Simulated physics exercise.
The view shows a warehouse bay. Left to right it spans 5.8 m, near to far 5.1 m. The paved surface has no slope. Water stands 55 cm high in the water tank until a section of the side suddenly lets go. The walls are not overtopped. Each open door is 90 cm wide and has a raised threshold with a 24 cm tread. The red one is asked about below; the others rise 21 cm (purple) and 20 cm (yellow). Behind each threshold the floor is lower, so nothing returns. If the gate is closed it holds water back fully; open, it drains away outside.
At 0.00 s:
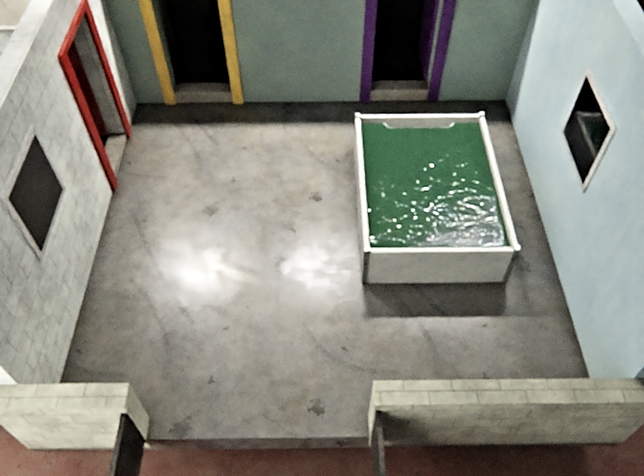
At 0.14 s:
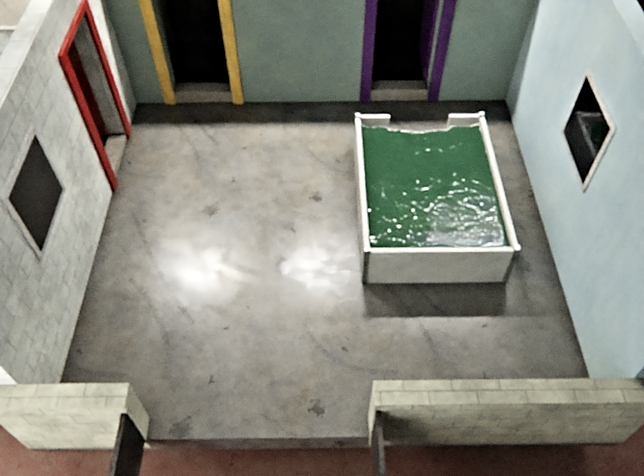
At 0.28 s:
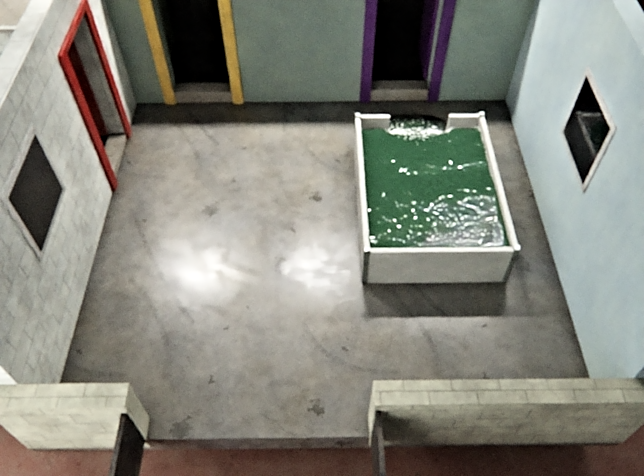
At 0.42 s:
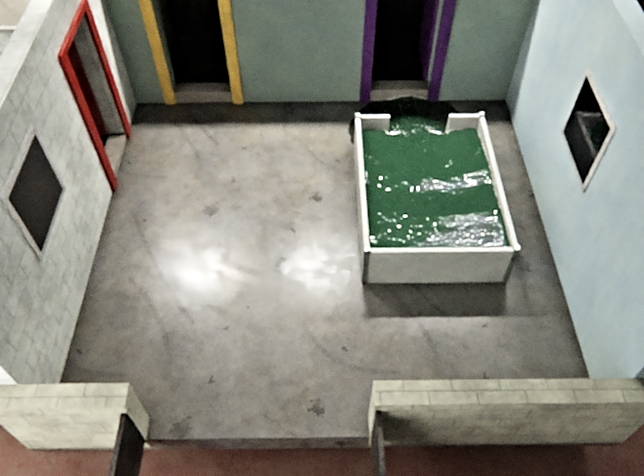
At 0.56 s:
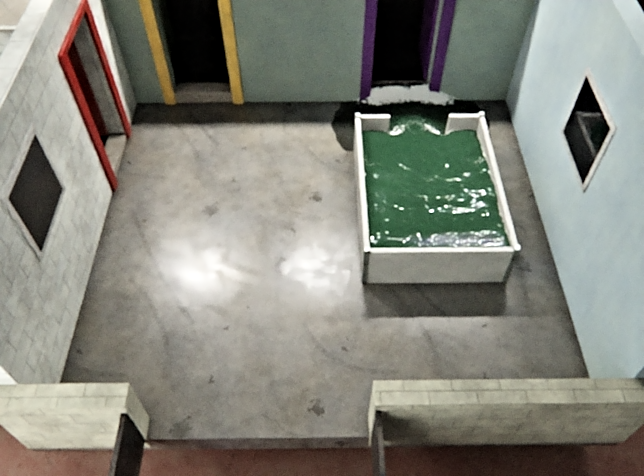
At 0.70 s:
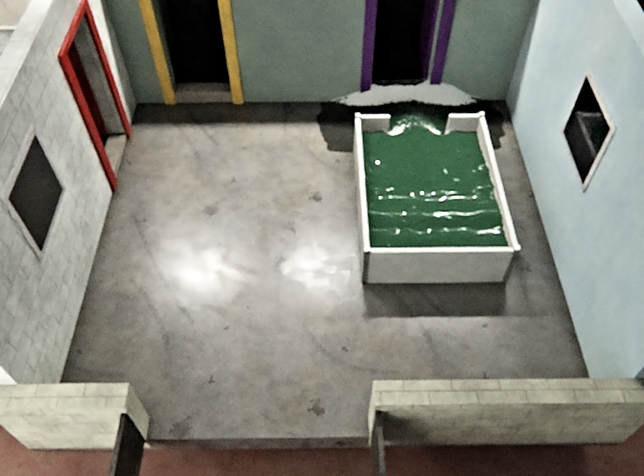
In the video, green liquid ripples in a white rectangular tank on a gray floor, then pours through a gap in the far side and spreads across the floor behind it, reaching the purple-framed door.
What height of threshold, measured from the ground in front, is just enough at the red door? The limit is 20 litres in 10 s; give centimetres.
At least 8.5 cm or so.
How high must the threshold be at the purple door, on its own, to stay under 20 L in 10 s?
Roughly 33 cm at purple.
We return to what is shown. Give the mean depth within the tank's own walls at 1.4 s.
About 41 cm.
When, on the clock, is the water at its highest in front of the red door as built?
At about 3.2 s.
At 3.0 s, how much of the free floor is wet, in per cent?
Near 45 per cent is wet.
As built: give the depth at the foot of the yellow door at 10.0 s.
About 5.0 cm.
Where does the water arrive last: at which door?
Last comes the red one.
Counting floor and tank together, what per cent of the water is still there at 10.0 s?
About 88 per cent.
After 1.4 s water covers 15 % of the floor, deepest (40 cm) near (505, 102); it has not reached the red door.
After 3.0 s water covers 45 % of the floor, deepest (28 cm) near (493, 102); 12 cm at the red door, 0 litres in over its 11 cm threshold.
After 10.0 s water covers 95 % of the floor, deepest (11 cm) near (493, 102); 6 cm at the red door, 3 litres in over its 11 cm threshold.
At the red door as built, the water arrived by 2.5 s and peaked near 13 cm at 3.2 s.
With a threshold of 7 cm, 37 litres would have come in within the 10 s; with 10 cm, 7 litres. So under 20 litres takes about 8.5 cm.
